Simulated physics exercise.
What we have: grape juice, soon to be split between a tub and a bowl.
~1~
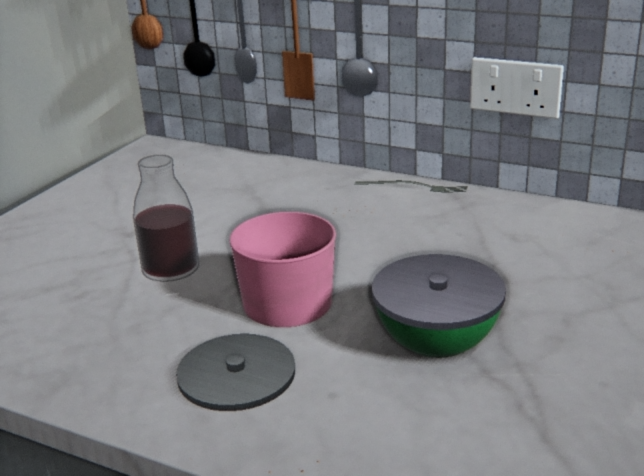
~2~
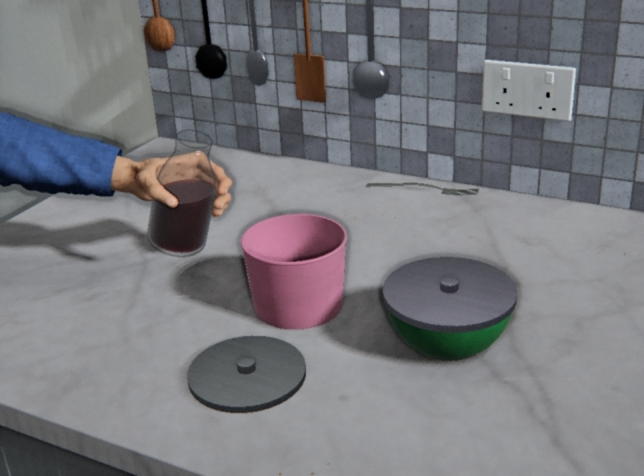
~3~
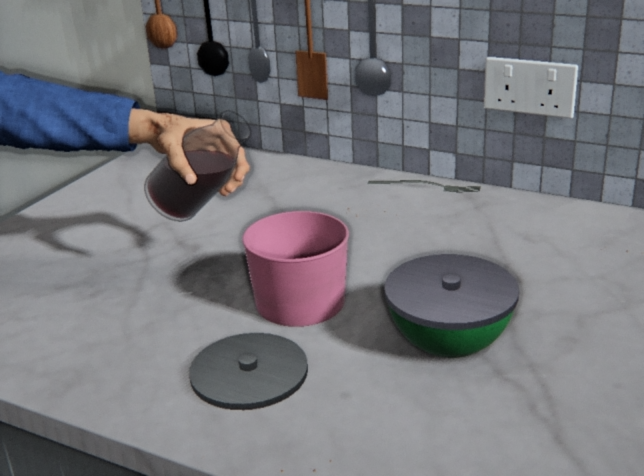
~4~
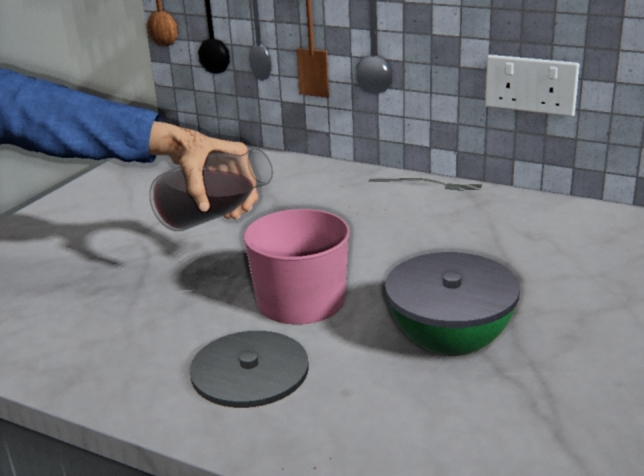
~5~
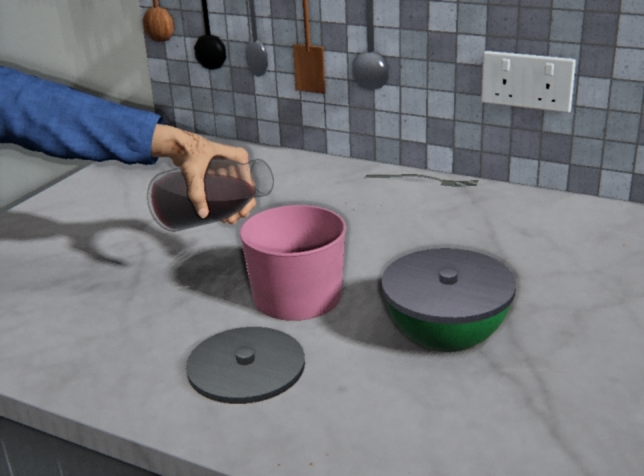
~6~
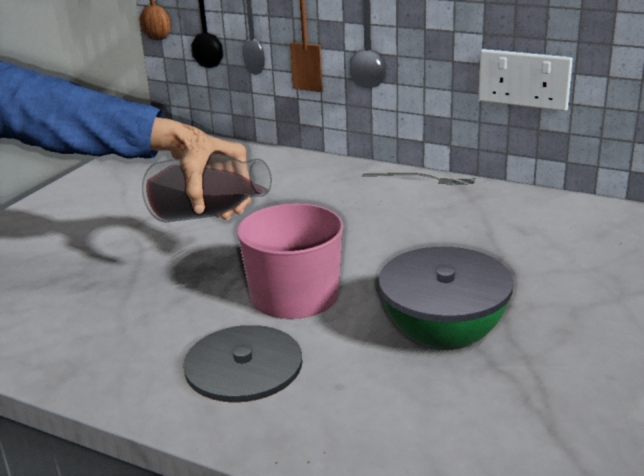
A hand in a blue sleeve reached in from the left, lifted a glass bottle of dark liquid off the marble counter and tilted it well over beside an open pink tub, with nothing pouring out.
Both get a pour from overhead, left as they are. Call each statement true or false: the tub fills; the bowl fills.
Tub fills - true; bowl fills - false.
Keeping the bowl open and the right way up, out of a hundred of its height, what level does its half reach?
Level: Near 35 per cent of height.
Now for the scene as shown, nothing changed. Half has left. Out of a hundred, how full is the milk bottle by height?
Some 25 per cent, I reckon.
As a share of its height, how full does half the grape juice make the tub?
15 percent or so.
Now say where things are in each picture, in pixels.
The first picture shows at the start; milk bottle (163, 214) about half full; tub (285, 271) open; bowl (437, 318) with its lid on.
In the second picture, a hand has the milk bottle; milk bottle about half full, surface at (185, 192); tub (296, 273) open.
The third picture shows tilting; milk bottle (203, 161) tipped 45° with all of its load; bowl (450, 318) with its lid on.
The fourth picture shows no stream yet; milk bottle (216, 185) tipped 65° with all of its load; tub (299, 268) open.
The fifth picture shows still nothing leaves it; milk bottle (216, 190) tipped 70° with all of its load; bowl (447, 312) with its lid on.
The sixth picture shows on the point of pouring; milk bottle (212, 185) tipped 75° with all of its load; tub (293, 263) open; bowl (444, 311) with its lid on.
Shortly, the grape juice goes into the tub.
Then, it hits the lid of the bowl and runs off.
At the finish, the tub has its share inside; the bowl is empty, in a puddle.
